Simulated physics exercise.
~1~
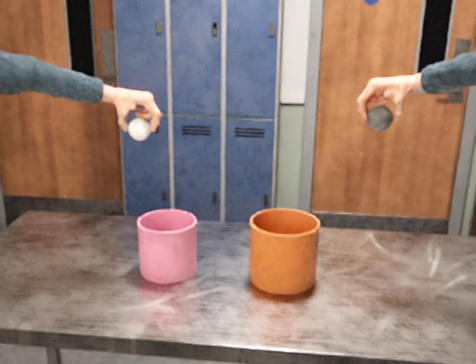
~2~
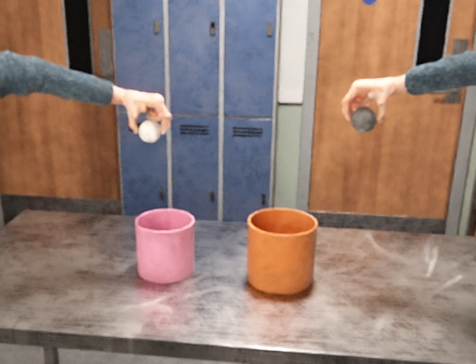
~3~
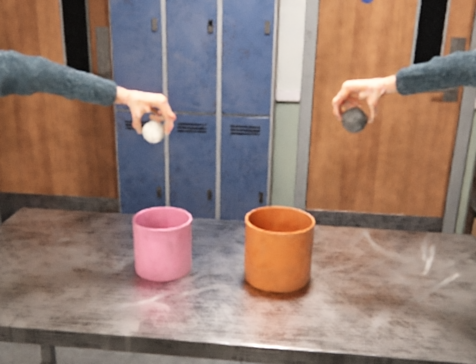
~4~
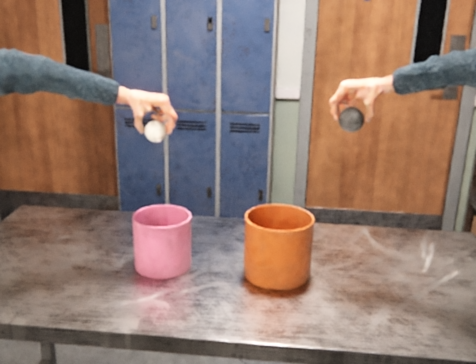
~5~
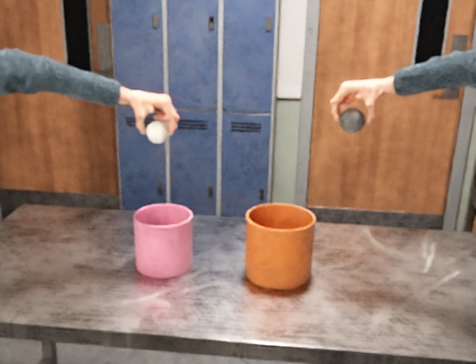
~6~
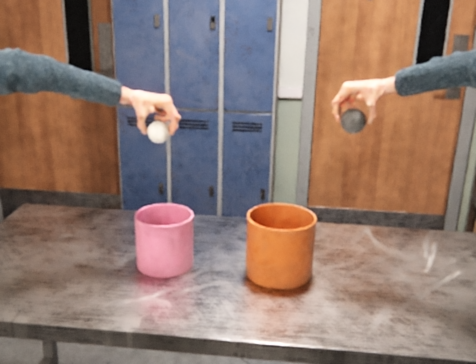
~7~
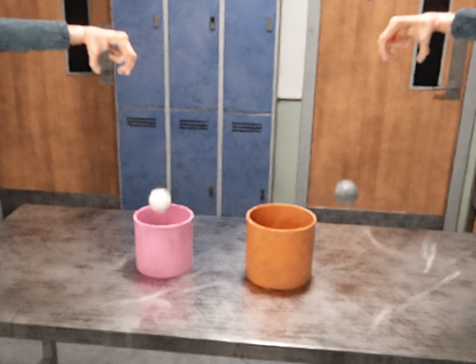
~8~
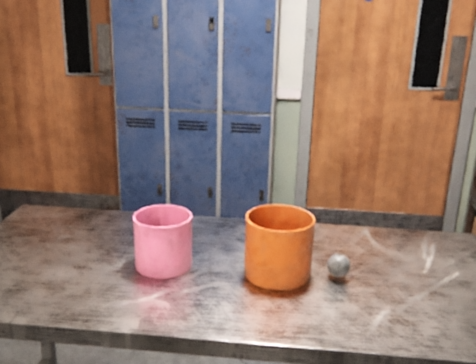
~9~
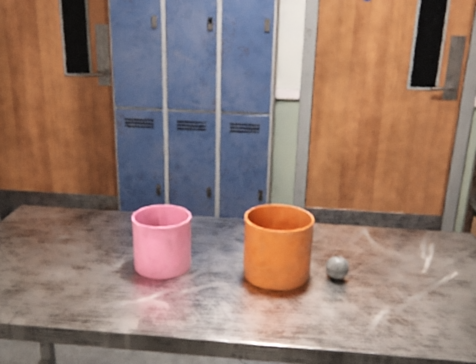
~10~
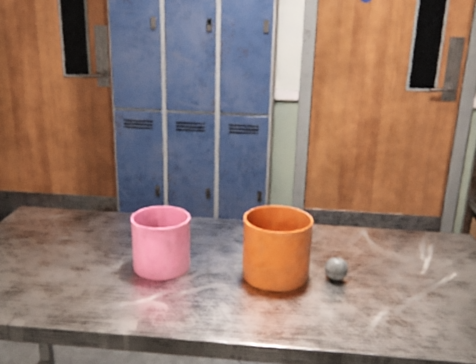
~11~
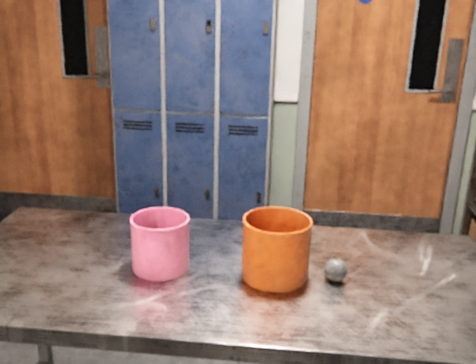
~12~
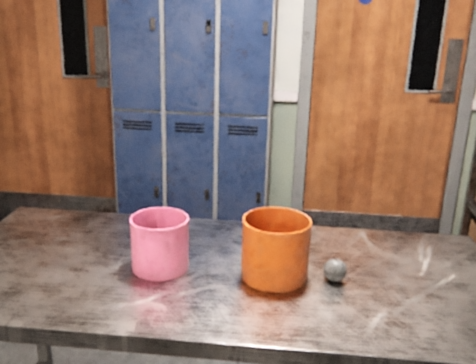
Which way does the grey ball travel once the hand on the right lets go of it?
The grey ball moves down, falling to the tabletop beside the orange container.
